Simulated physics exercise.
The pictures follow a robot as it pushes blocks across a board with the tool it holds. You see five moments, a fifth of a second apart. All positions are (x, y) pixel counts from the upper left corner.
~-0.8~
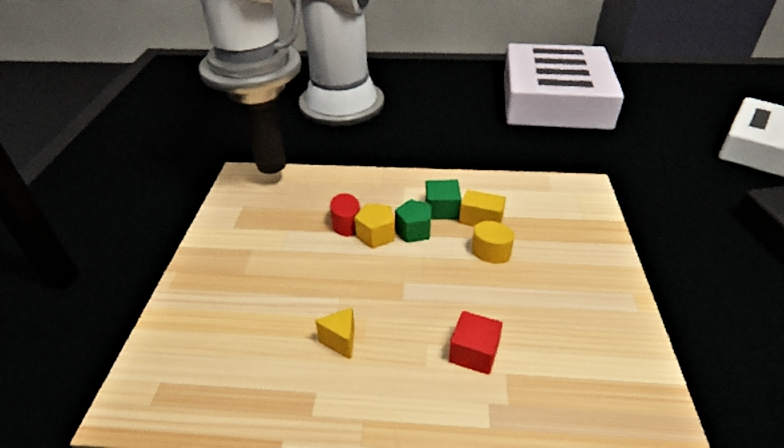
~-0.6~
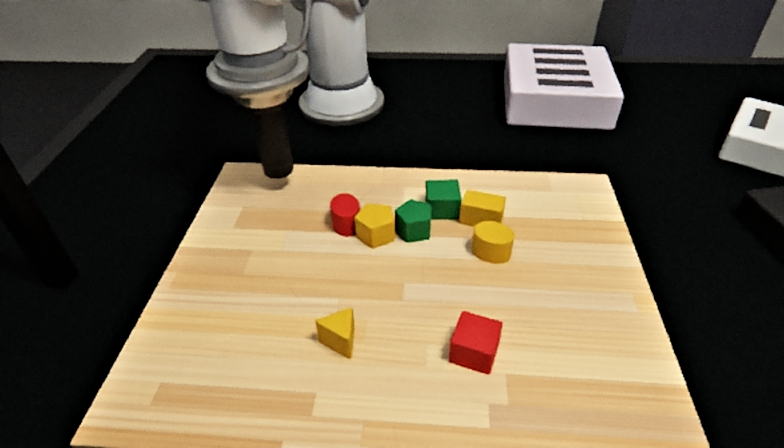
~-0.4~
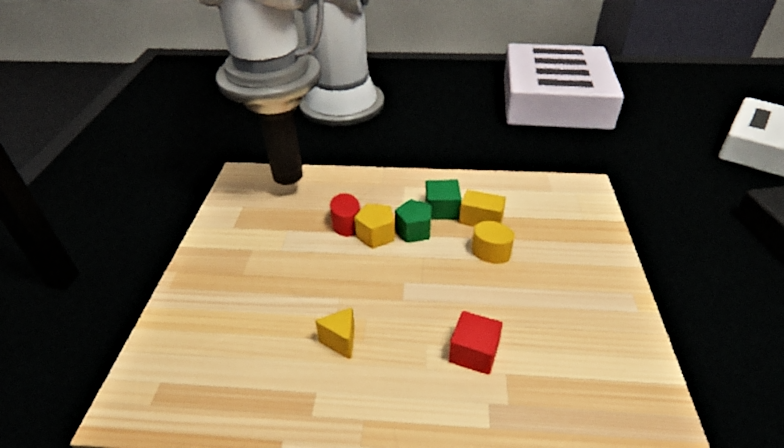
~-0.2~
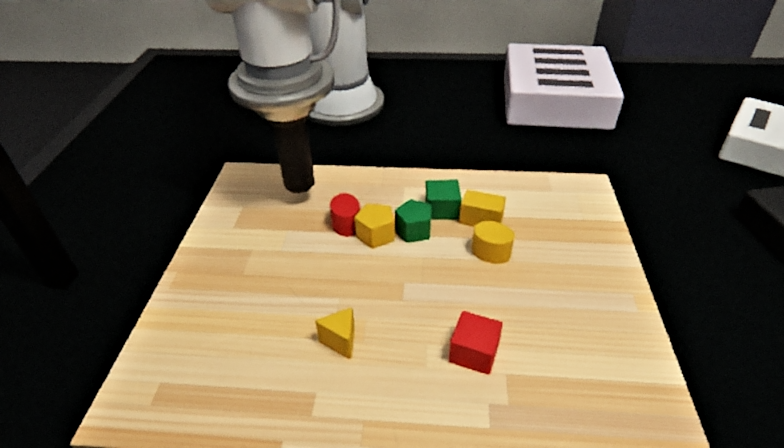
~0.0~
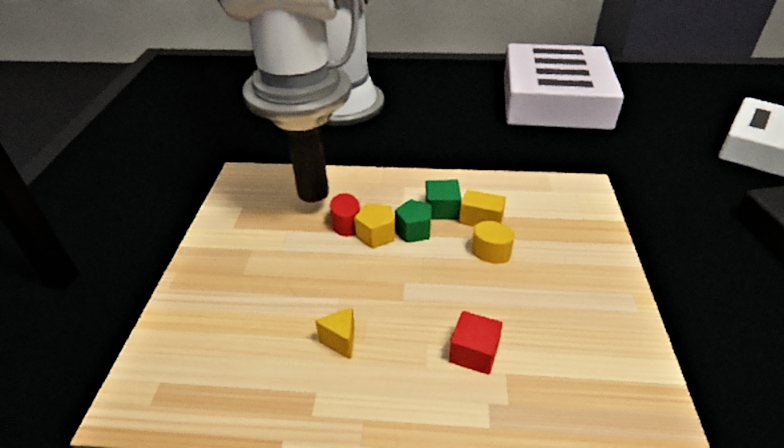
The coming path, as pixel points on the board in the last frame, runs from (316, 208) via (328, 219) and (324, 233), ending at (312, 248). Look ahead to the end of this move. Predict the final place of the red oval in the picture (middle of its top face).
It ends at (353, 222).
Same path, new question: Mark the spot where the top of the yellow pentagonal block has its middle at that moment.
Close to (387, 222).
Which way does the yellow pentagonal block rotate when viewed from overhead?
Bird's-eye view: Counterclockwise.
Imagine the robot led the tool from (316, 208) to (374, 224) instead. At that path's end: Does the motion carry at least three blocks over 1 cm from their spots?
The answer is no.
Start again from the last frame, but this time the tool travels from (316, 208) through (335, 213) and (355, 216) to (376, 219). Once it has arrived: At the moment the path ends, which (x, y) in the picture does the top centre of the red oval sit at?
(368, 220)
What follows on the original path. Halfway along, tool at (327, 212); red oval at (354, 218); yellow pentagonal block at (387, 222), turned 25° anticlockwise.
At the end, tool at (309, 233); red oval at (353, 222), turned 20° anticlockwise; yellow pentagonal block at (387, 222), turned 25° anticlockwise.
